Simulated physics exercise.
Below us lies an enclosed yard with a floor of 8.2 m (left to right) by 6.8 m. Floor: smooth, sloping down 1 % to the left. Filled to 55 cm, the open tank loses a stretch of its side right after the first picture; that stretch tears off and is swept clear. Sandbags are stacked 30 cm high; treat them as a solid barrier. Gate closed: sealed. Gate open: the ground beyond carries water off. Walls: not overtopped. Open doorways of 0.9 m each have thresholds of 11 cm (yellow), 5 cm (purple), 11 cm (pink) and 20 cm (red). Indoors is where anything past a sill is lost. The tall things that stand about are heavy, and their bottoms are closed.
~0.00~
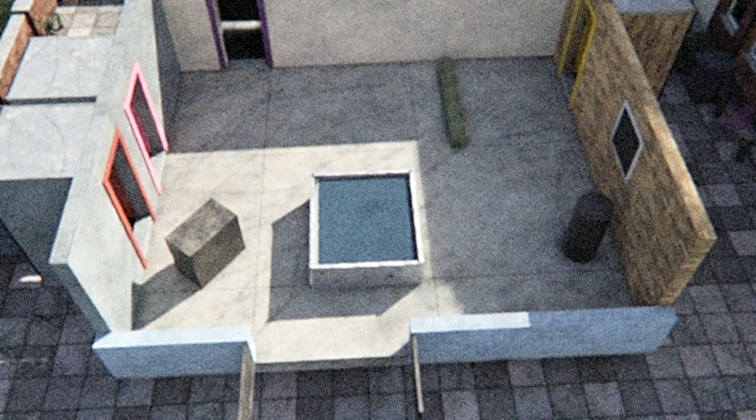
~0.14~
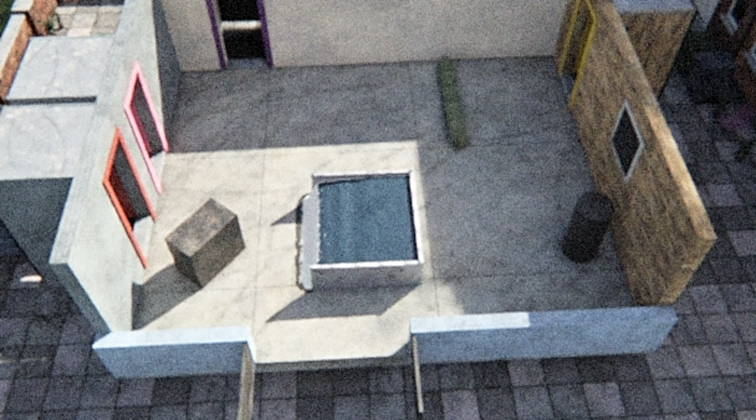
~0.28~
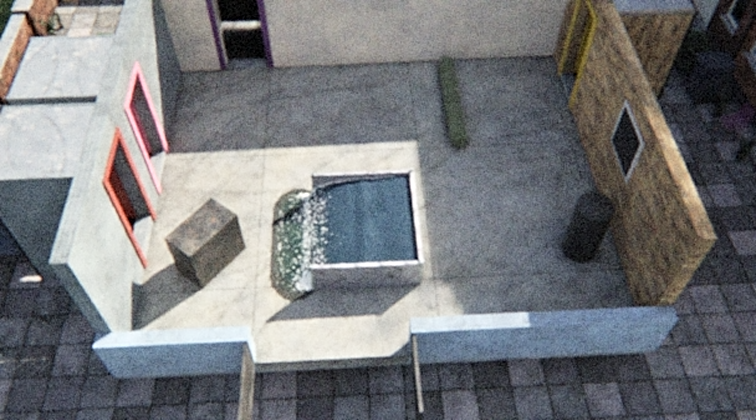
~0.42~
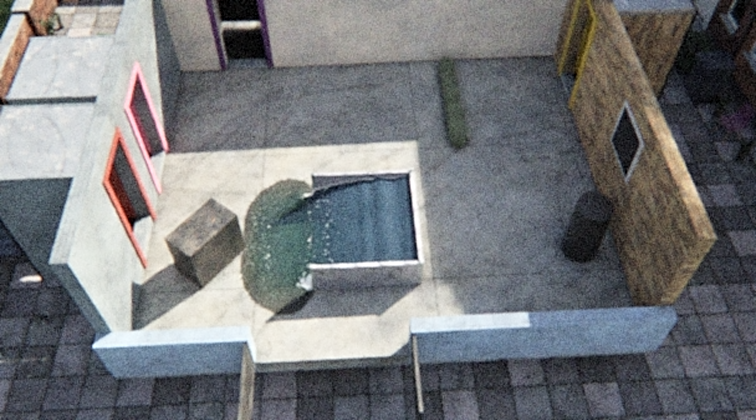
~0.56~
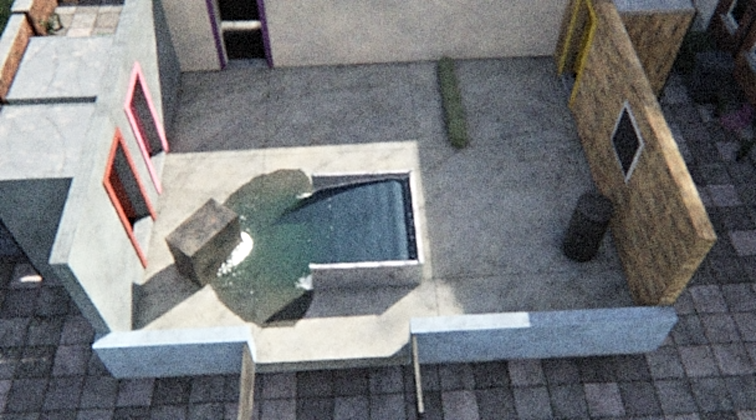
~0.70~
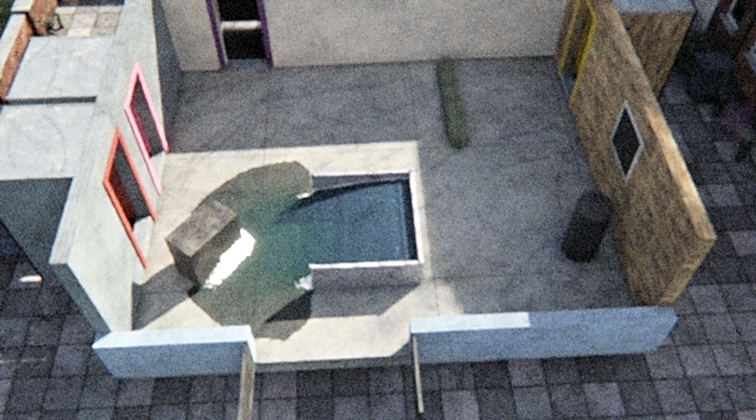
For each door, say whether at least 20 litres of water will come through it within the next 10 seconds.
Outcome: The yellow door remains within the limit; the purple door breaks the limit; the pink door breaks the limit; the red door remains within the limit.
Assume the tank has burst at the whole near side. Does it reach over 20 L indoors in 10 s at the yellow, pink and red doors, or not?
Door by door - yellow: Within bounds, pink: Within bounds, red: Within bounds.
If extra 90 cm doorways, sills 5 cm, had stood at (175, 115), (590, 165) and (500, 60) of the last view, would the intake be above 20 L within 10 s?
Taking them in order, the first gets enough, the second too little and the third too little.
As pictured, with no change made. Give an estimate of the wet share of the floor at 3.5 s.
About 30 per cent.
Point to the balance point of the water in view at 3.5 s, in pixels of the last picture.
About (229, 223).
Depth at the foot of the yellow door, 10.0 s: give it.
It averages close to 1.5 centimetres.
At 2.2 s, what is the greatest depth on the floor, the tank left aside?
Depth: Approx. 37 cm.
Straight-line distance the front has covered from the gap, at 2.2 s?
That works out near 4.8 m.
After 1.4 s water covers 20 % of the floor and is deepest (36 cm) near (252, 246); yellow door not reached, purple door not reached, pink door 11 cm at the sill, 0 L in, red door 8 cm at the sill, 0 L in.
After 2.2 s water covers 25 % of the floor and is deepest (37 cm) near (129, 355); yellow door not reached, purple door not reached, pink door 23 cm at the sill, 27 L in, red door 12 cm at the sill, 0 L in.
After 3.5 s water covers 30 % of the floor and is deepest (26 cm) near (182, 73); yellow door not reached, purple door 8 cm at the sill, 0 L in, pink door 15 cm at the sill, 67 L in, red door 22 cm at the sill, 1 L in.
After 6.0 s water covers 50 % of the floor and is deepest (16 cm) near (182, 73); yellow door not reached, purple door 14 cm at the sill, 40 L in, pink door 8 cm at the sill, 77 L in, red door 6 cm at the sill, 4 L in.
After 10.0 s water covers 60 % of the floor and is deepest (9 cm) near (166, 159); yellow door 1 cm at the sill, 0 L in, purple door 7 cm at the sill, 87 L in, pink door 7 cm at the sill, 77 L in, red door 5 cm at the sill, 4 L in.
